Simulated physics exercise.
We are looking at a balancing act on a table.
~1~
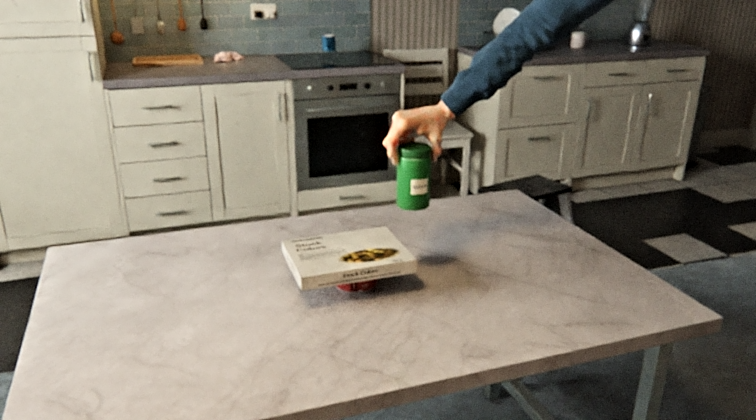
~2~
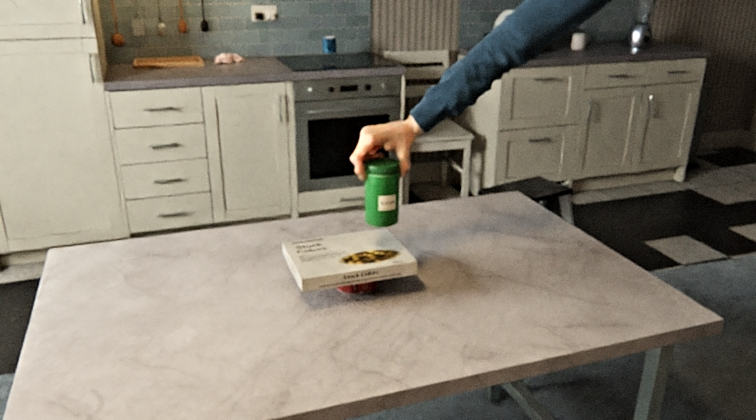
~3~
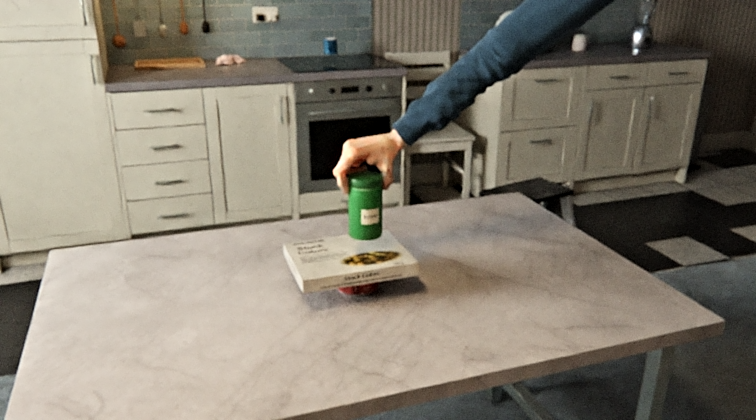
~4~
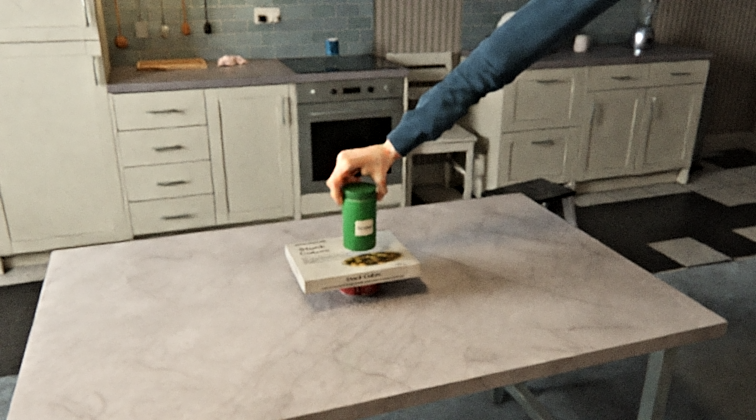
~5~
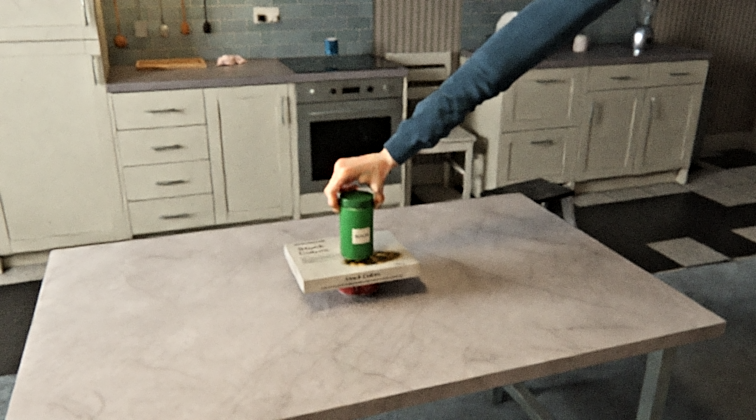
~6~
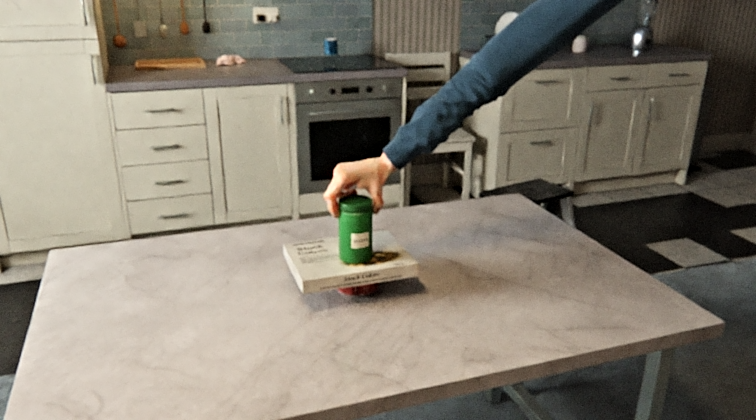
A hand lowering a green jar leftward onto a flat white box balanced on a small red object on a kitchen table.
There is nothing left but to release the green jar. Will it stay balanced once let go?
Remains intact.
Then, 0.20 s later than the last frame, all is still.
Then, 0.40 s later than the last frame, green jar resting near (356, 229).
When it is over, all 3 as before. End places, in pixels of the last picture, green jar near (356, 229). The stack stays up.
